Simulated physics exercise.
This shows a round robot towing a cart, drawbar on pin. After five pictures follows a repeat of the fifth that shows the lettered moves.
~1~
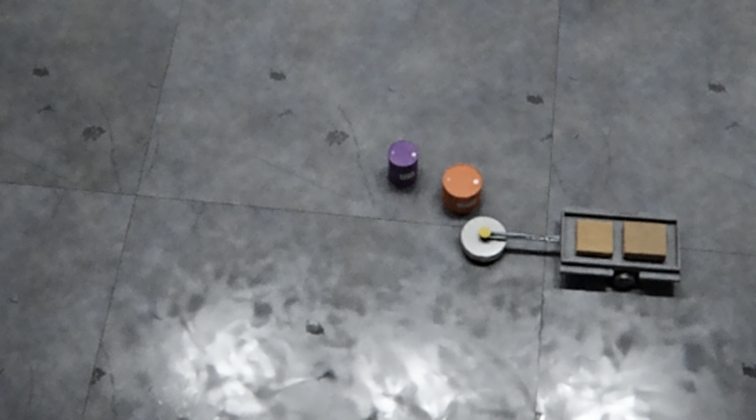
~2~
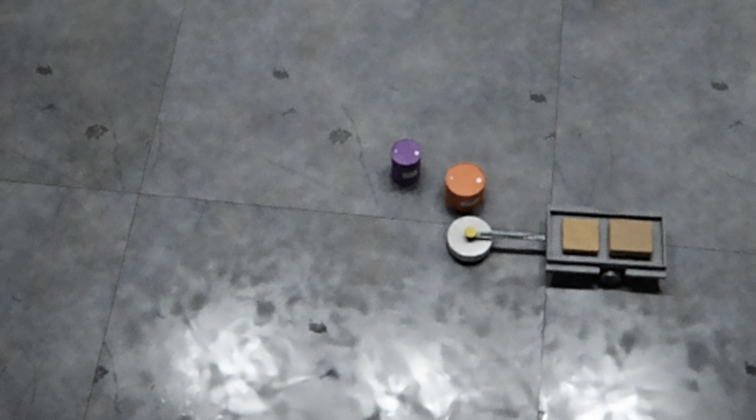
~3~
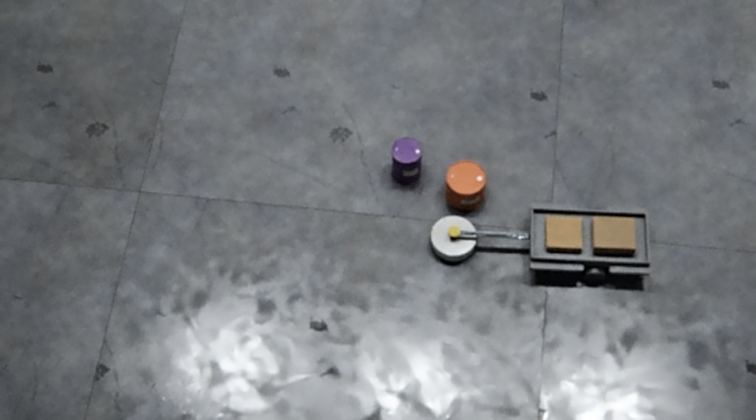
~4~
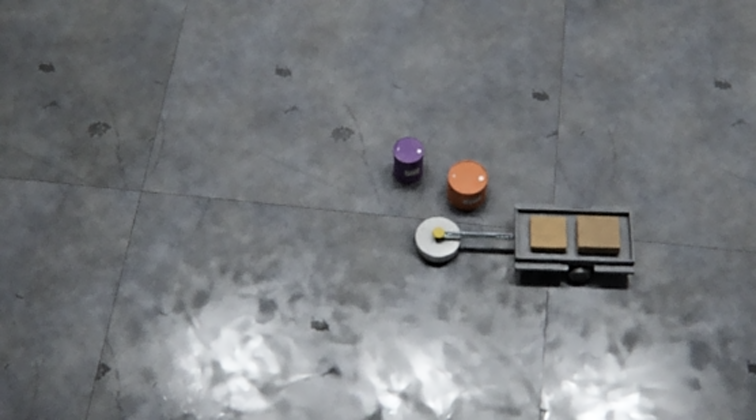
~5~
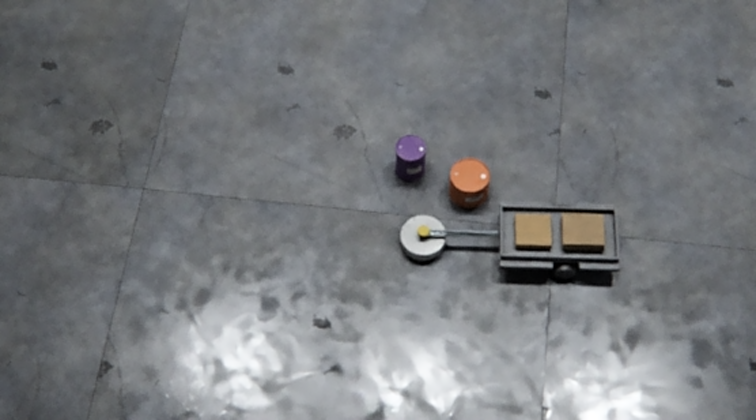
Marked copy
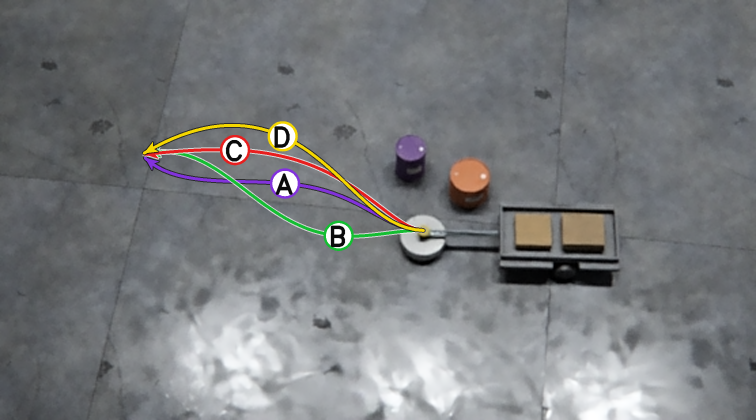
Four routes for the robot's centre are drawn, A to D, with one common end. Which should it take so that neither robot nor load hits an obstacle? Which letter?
Only B clears them all.
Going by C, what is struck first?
The orange tub.
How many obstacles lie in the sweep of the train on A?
It touches one.
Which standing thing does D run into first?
First the orange tub.
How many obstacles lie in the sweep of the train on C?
In all, two.
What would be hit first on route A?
It meets the orange tub.
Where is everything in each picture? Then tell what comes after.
Grey cart (620, 243); purple keg (403, 175); orange tub (461, 197), in the first frame.
Robot (470, 238); grey cart (605, 240); orange tub (464, 196), in the second frame.
Robot (454, 237); grey cart (589, 238); orange tub (465, 194), in the third frame.
Robot (438, 238); grey cart (574, 237); orange tub (466, 194), in the fourth frame.
Robot (423, 236); grey cart (558, 235); orange tub (468, 192); purple keg (410, 169), in the fifth frame.
On the marked copy, A from (424, 230) via (285, 184) to (145, 158); B from (424, 230) via (278, 213) to (147, 153); C from (424, 230) via (299, 161) to (145, 154); D from (424, 230) via (296, 143) to (144, 153).
Following B. Soon after the start, robot (312, 236), cart (446, 234).
Later, robot (227, 182), cart (348, 216).
In the end, robot (144, 161), cart (264, 187); nothing has been touched.
As for the rest, A meets the orange tub; C meets the purple keg and orange tub; D meets the purple keg and orange tub.
